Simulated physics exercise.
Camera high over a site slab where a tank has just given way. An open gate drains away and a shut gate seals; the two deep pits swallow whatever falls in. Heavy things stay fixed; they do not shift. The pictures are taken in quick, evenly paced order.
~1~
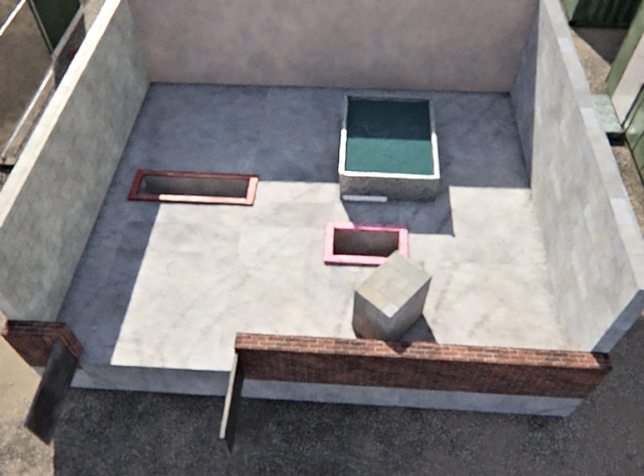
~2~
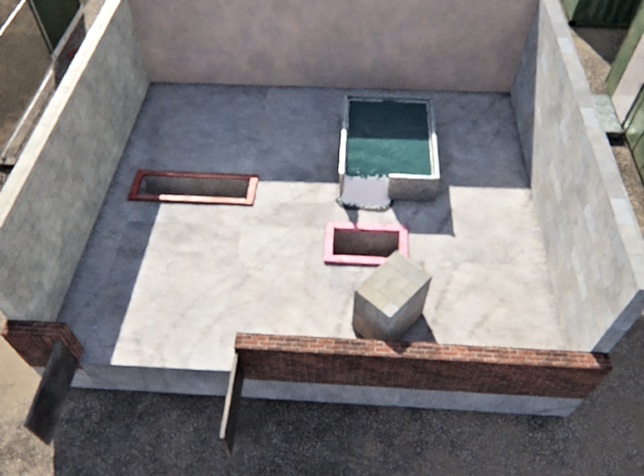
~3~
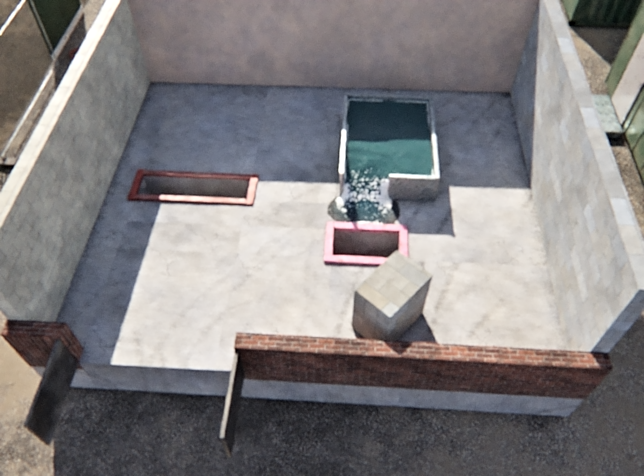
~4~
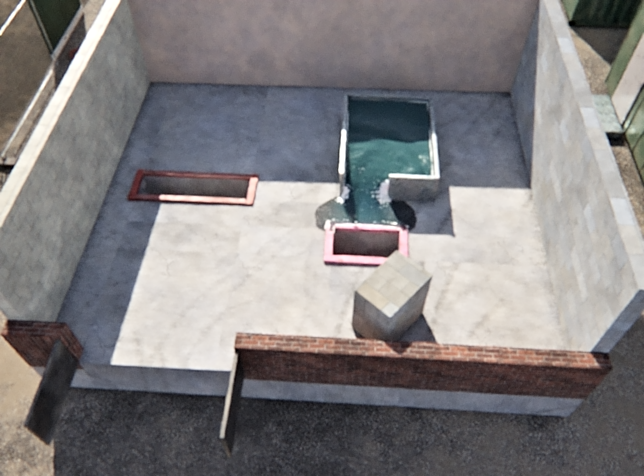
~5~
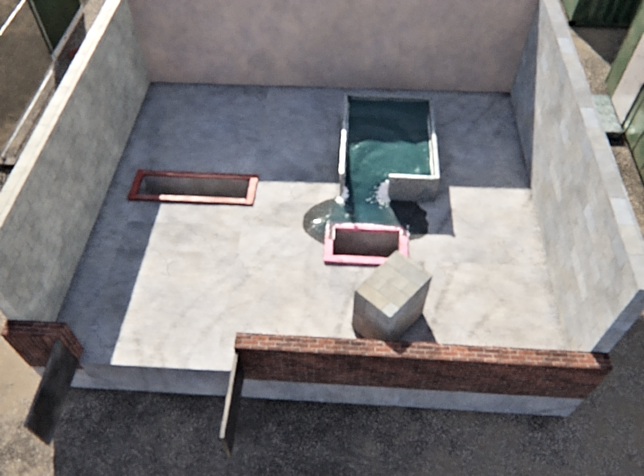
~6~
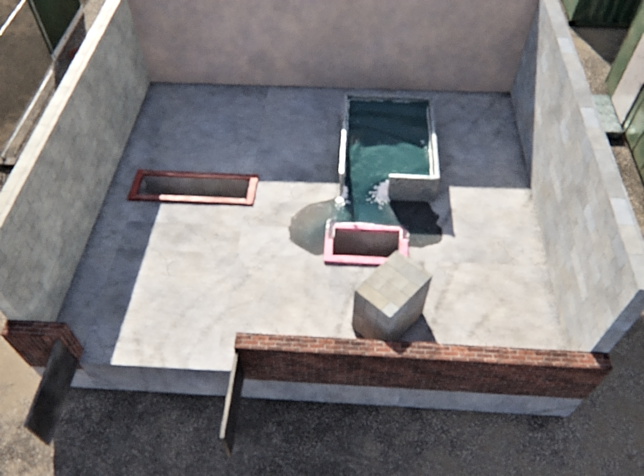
We see a walled concrete slab from above, where water pours through a gap in the front of a tank, reaches a pink-rimmed opening and spreads left and right around it, while a nearby block stays still.
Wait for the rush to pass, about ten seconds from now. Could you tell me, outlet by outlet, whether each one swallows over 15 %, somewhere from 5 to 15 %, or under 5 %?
The gate gets five to fifteen per cent; the pink pit gets in excess of fifteen per cent; the red pit gets shy of five per cent.
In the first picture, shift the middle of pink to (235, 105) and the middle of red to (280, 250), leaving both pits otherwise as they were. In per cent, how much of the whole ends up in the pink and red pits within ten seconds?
For pink, 0 in a hundred; for red, 30 in a hundred.
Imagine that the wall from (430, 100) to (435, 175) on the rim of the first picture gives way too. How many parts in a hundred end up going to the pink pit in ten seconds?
Pink 2 %.
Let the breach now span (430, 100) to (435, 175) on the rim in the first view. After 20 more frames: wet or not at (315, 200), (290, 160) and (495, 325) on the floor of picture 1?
The first would be still unwetted, the second still unwetted and the third drenched.
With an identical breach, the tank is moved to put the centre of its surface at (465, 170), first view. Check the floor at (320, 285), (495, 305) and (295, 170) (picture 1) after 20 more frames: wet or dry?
Location one: Soaked; location two: Soaked; location three: Bone dry.
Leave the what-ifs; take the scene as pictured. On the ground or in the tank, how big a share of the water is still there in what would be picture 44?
I'd say roughly 50 percent.
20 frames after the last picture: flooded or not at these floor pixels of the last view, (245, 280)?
Submerged.
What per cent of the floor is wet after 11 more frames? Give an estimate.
Roughly 15 %.
A moment on, water covers 10 % of the floor; the gate 0 %, the pink pit 13 %, the red pit 0 %.
Next, water covers 15 % of the floor; the gate 0 %, the pink pit 23 %, the red pit 0 %.
Then, water covers 20 % of the floor; the gate 2 %, the pink pit 34 %, the red pit 0 %.
Later, water covers 20 % of the floor; the gate 4 %, the pink pit 45 %, the red pit 0 %.
In the end, water covers 25 % of the floor; the gate 7 %, the pink pit 52 %, the red pit 0 %.
